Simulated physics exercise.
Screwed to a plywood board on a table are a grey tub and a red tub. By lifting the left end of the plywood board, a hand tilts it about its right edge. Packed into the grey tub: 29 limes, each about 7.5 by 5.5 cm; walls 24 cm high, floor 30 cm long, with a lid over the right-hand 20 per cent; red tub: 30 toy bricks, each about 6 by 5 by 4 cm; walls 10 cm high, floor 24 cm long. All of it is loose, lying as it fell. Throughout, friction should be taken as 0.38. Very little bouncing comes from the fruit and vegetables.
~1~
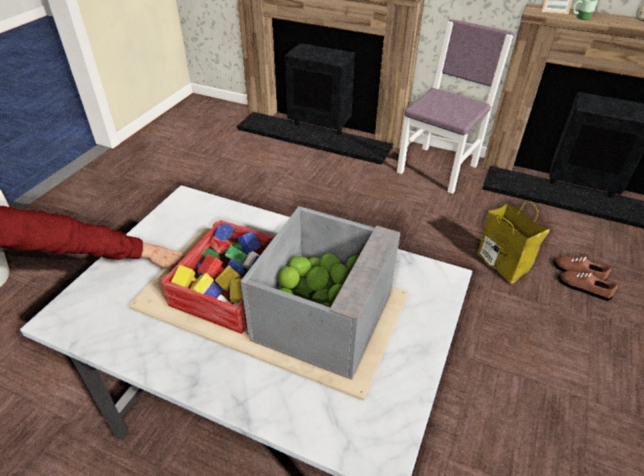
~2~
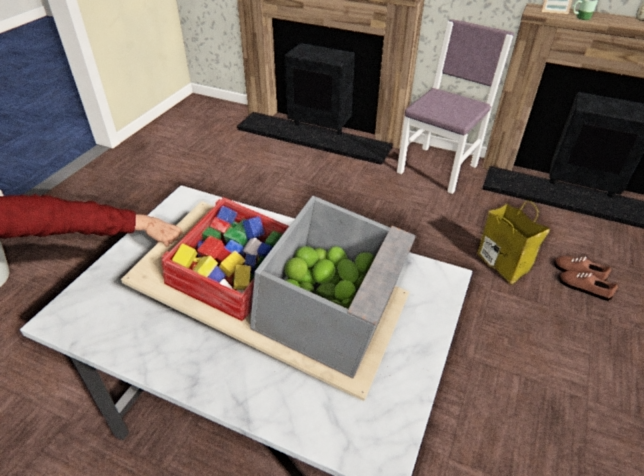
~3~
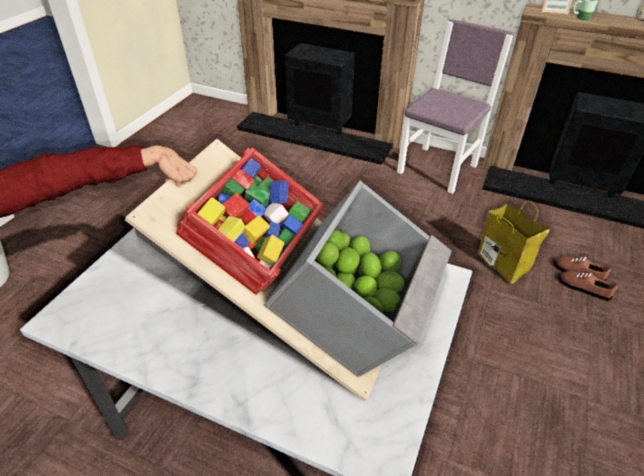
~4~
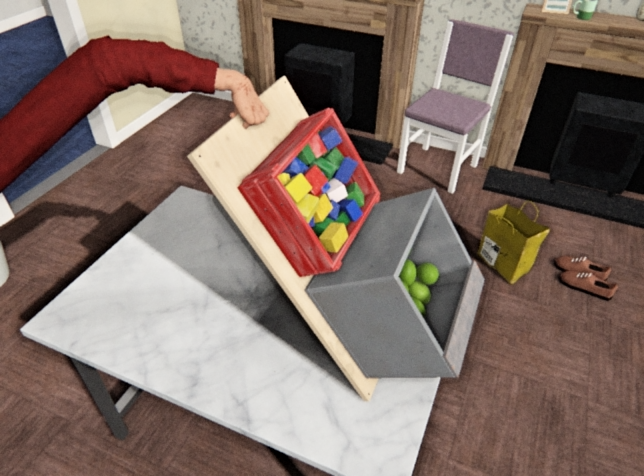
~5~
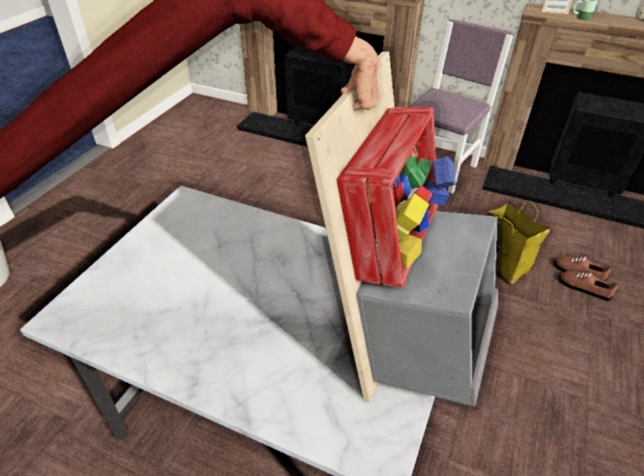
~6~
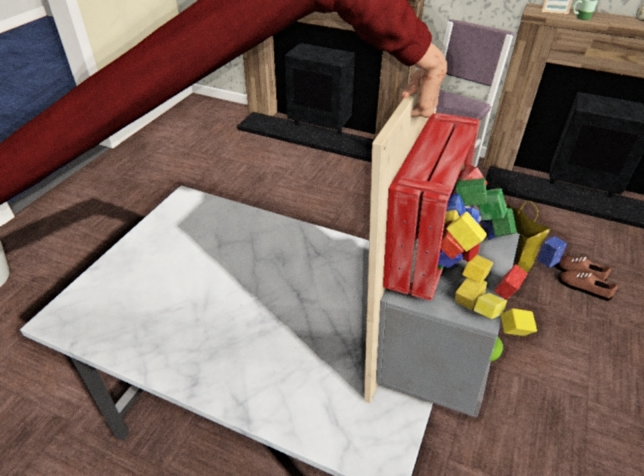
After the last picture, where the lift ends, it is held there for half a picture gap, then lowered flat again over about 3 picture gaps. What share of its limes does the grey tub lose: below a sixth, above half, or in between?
Outflow: Beneath one sixth.
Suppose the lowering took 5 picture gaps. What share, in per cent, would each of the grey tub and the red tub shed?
Grey tub 0, red tub 70 per cent.
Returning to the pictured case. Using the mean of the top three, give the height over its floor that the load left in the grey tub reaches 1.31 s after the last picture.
I'd say some 14 cm high.
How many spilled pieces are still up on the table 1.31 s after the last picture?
I'd guess near 3.
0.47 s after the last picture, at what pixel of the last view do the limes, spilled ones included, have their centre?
Centre: Around (378, 296) px.
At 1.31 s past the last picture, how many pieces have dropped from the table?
Roughly 16 in all.
Then, 0.21 s after the last picture, tilt 79°; grey tub 27 in, 2 out and red tub 9 in, 21 out.
Then, 0.47 s after the last picture, tilt 29°; grey tub 27 in, 2 out and red tub 9 in, 21 out.
Then, 0.84 s after the last picture, tilt 0°; grey tub 27 in, 2 out and red tub 9 in, 21 out.
When it is over (1.31 s after the last picture), grey tub 27 in, 2 out and red tub 9 in, 21 out. Asked share, 2 of 29, 7 per cent.
